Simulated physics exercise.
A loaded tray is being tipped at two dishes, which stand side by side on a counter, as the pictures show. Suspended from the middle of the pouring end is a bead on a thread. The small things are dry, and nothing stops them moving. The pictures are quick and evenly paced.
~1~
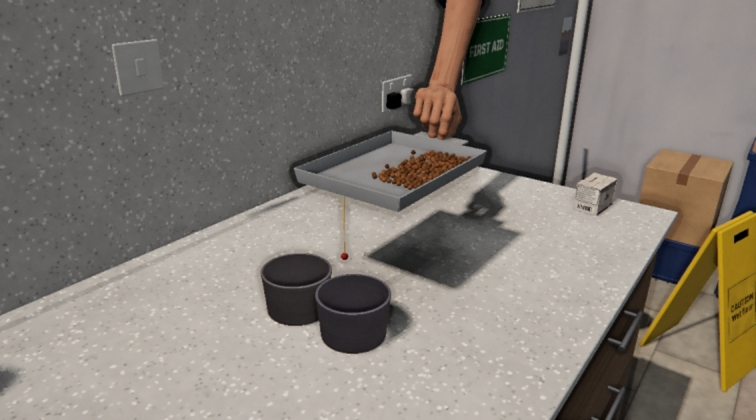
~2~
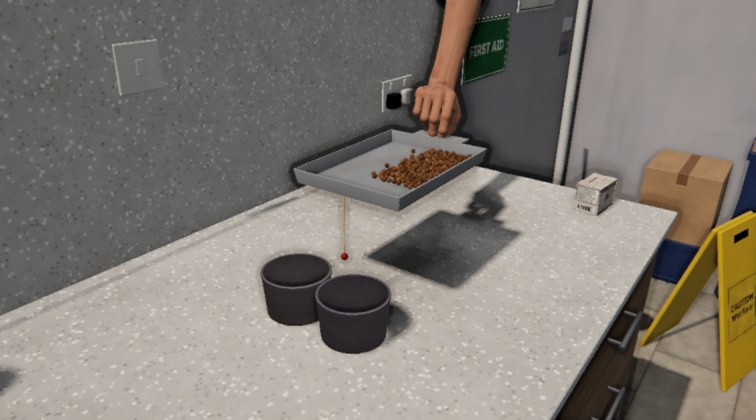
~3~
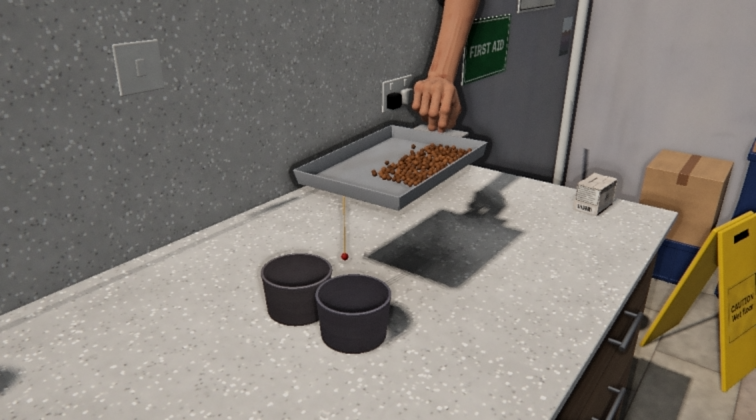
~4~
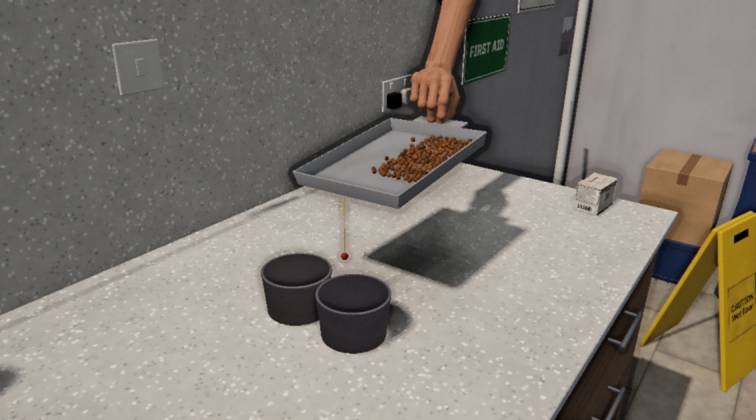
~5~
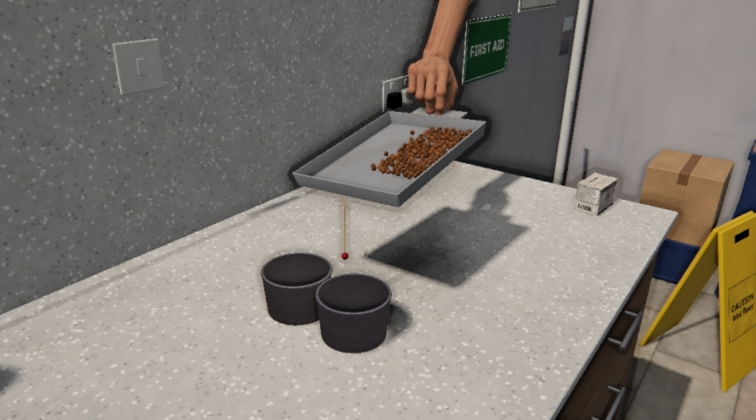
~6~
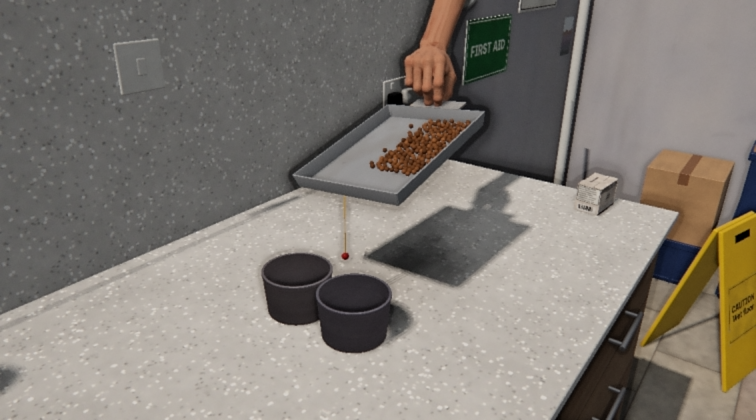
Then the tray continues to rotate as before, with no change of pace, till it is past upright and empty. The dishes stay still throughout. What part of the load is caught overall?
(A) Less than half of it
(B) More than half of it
The answer is B.
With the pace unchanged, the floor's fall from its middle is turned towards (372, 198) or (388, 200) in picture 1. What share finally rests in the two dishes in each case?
First heading roughly 70 %, second roughly 40 %.
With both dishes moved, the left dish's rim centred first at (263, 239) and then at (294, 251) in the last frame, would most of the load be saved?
Past half, then past half.
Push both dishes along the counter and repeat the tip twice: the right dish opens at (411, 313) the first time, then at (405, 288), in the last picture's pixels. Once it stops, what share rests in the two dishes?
About 0 per cent first, then about 0 per cent.
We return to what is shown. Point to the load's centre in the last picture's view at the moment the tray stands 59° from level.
Mark it at roughly (329, 178) in the final frame.
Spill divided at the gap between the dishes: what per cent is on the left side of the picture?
Roughly 90 percent.
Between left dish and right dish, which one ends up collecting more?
The left-positioned one, it's fuller.
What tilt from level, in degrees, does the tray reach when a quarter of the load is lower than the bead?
Around 105°, give or take.
Just after the last frame, tray tipped steeply; almost all on the tray; just a few in the left dish; just a few outside both; just a few in the air.
A moment on, tray tipped right over; the larger part on the tray; about a tenth in the left dish; about a tenth outside both; about a tenth in the air.
Further on, tray tipped past a quarter turn; just a few in the right dish; roughly two thirds in the left dish; roughly a third outside both.
When it is over, tray tipped past a quarter turn; just a few in the right dish; roughly two thirds in the left dish; roughly a third outside both.
